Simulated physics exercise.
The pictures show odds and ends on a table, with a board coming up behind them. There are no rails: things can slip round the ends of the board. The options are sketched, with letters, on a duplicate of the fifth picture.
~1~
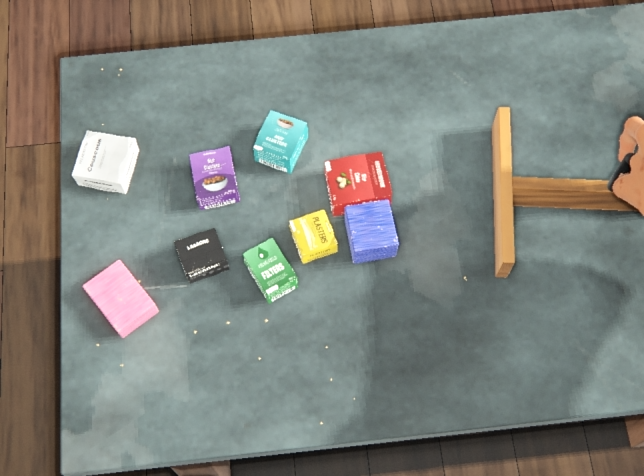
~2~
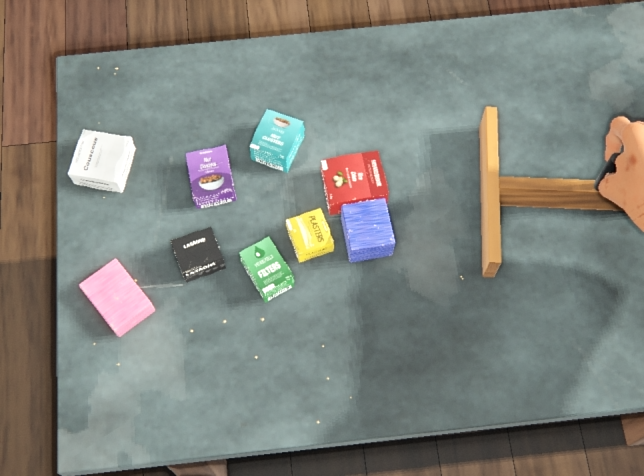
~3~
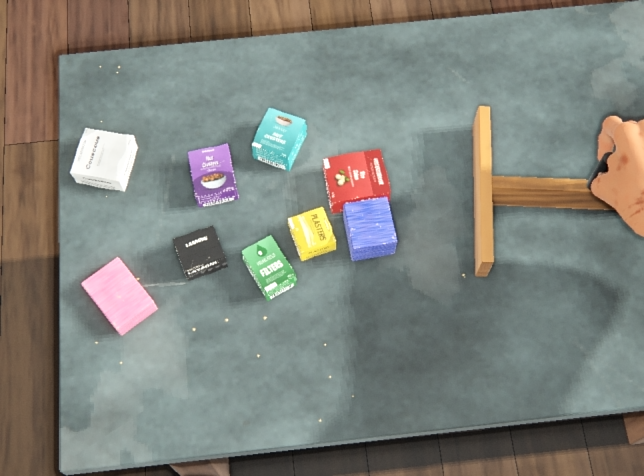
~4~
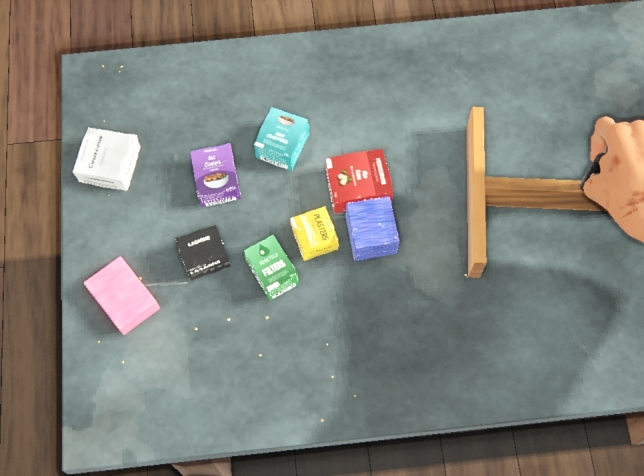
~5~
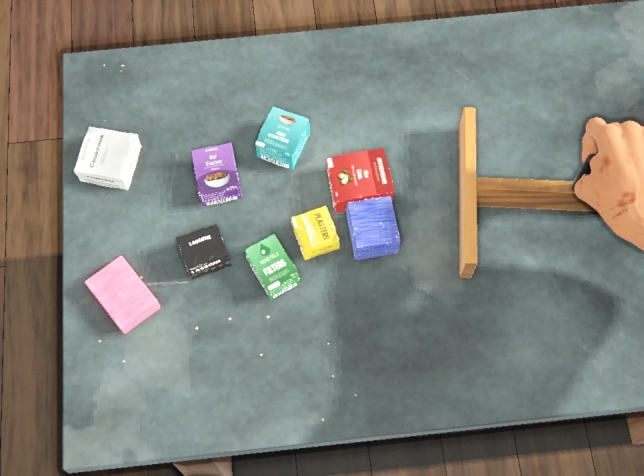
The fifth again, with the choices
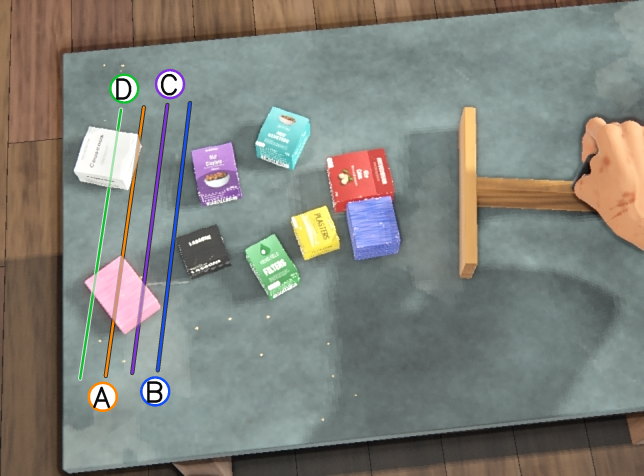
A hand at the right edge grips the handle of a wooden T-shaped pusher on a grey-green tabletop, seen from above over a plank floor. Nine small boxes and blocks sit on the left half: white, purple, turquoise and red above, pink, black, green, yellow and blue below. The hand slides the board slowly leftward across empty tabletop while the boxes stay put and the view shifts very slightly.
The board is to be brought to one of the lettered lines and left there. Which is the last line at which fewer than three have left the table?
Line C.
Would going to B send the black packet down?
By then, no.
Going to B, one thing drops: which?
The white packet goes over.
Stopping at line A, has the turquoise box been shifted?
By then, yes.
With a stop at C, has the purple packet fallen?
No.
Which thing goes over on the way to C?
It is the white packet.
On the marked copy, A at (126, 234); B at (175, 229); C at (151, 231); D at (102, 236).
With C. Early on, board (356, 194); green box (265, 270); red packet (320, 180).
Further on, board (240, 206); pink block (112, 304); black packet (131, 261).
At the end, board (149, 214); white packet over the edge; black packet (70, 276); one fallen.
As for the rest, A drops four; B is within the limit but short; D drops four.
